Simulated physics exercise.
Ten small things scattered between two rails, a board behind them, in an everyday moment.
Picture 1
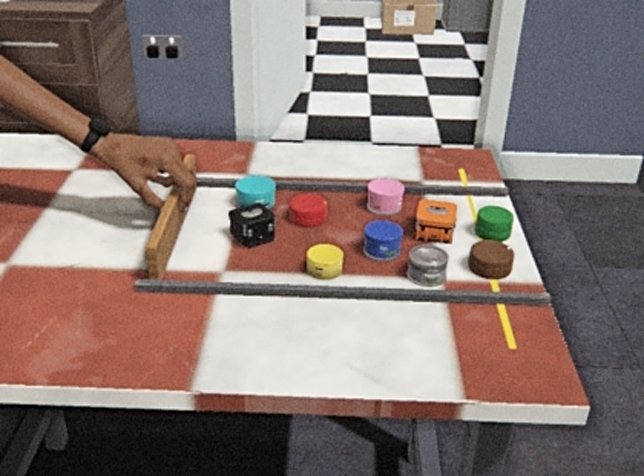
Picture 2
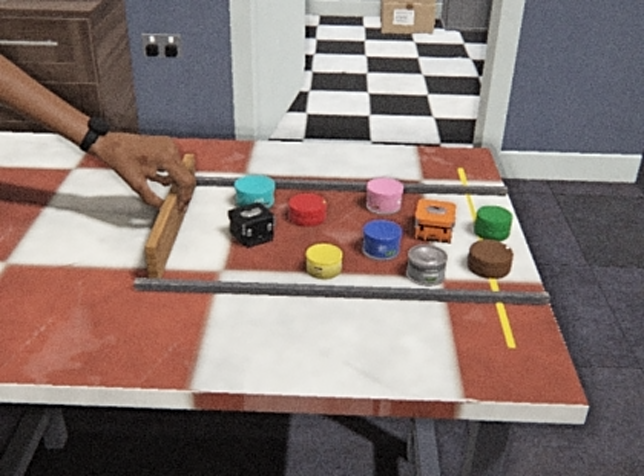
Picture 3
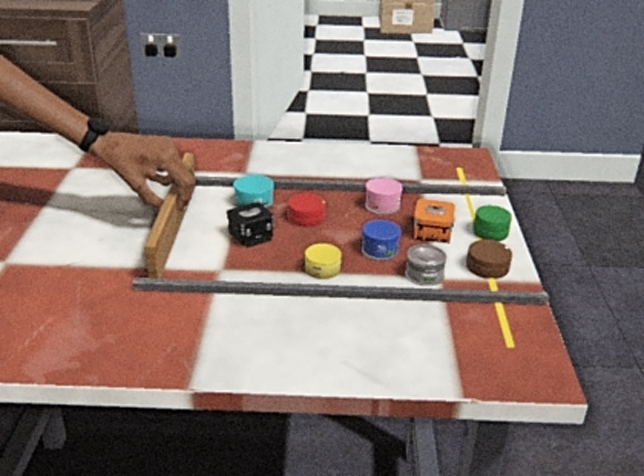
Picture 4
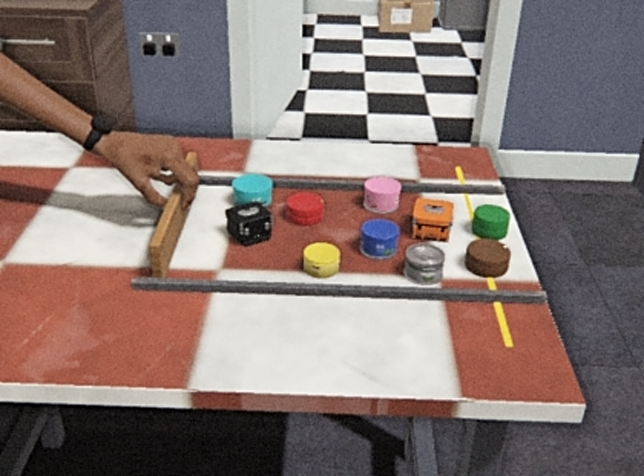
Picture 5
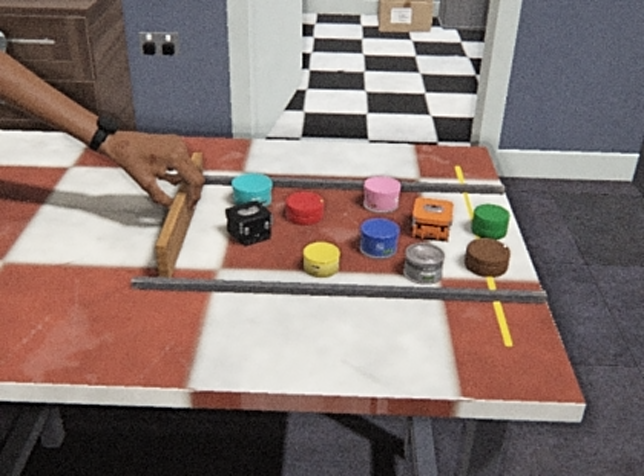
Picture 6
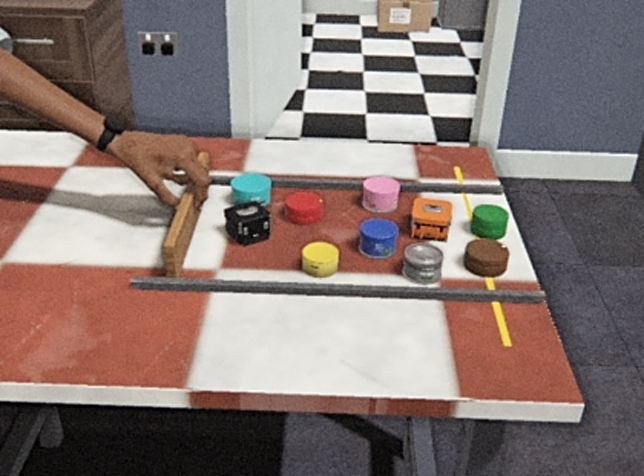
The clip opens on a hand holding a wooden board upright at the left end of two rails on a red-and-white checked table, with ten small tubs, tins and cases scattered between them. At first the board barely moves, then the hand slides it slightly right, towards the still objects.
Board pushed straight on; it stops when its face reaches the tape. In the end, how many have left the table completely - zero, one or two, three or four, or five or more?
In the end, five or more have left it.
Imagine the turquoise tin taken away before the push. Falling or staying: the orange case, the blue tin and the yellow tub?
Orange case down, blue tin down, yellow tub still up.
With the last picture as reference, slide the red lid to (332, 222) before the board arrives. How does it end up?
From that start, the object then is safe.
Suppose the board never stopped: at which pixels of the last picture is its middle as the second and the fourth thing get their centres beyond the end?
Earlier crossing: About (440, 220); later crossing: About (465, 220).
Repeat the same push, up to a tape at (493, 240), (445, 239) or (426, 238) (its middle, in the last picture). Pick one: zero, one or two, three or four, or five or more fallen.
Lab note - count per position: More than four; 1 or 2; no fall at all.
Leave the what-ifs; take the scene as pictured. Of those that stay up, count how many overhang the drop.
Counting them gives 0.
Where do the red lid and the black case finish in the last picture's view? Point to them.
Roughly (493, 220), and the other roughly (500, 238).
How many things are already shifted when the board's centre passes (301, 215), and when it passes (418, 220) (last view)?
I count 3 first and 10 after.
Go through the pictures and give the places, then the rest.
Green lid (494, 224); brown lid (491, 259); orange case (436, 221); board (175, 214); tape (482, 242), in the first picture.
Brown lid (490, 259); grey pot (427, 265), in the second picture.
Orange case (434, 220); pink tin (383, 196), in the third picture.
Green lid (491, 222); yellow tub (322, 261), in the fourth picture.
Brown lid (487, 258); black case (249, 223), in the fifth picture.
Green lid (489, 222); brown lid (486, 258); orange case (432, 219); board (189, 212); tape (477, 240), in the sixth picture.
A little later, none off yet; green lid at rest near (489, 222); brown lid at rest near (486, 258); orange case at rest near (432, 219).
Next, none off yet; green lid shifted about its own width near (520, 224); brown lid shifted about its own width near (522, 261); orange case shifted about its own width near (483, 221).
When it is over, the number that fall off is five or more; down, blue tin, pink tin, grey pot, orange case, brown lid and green lid.
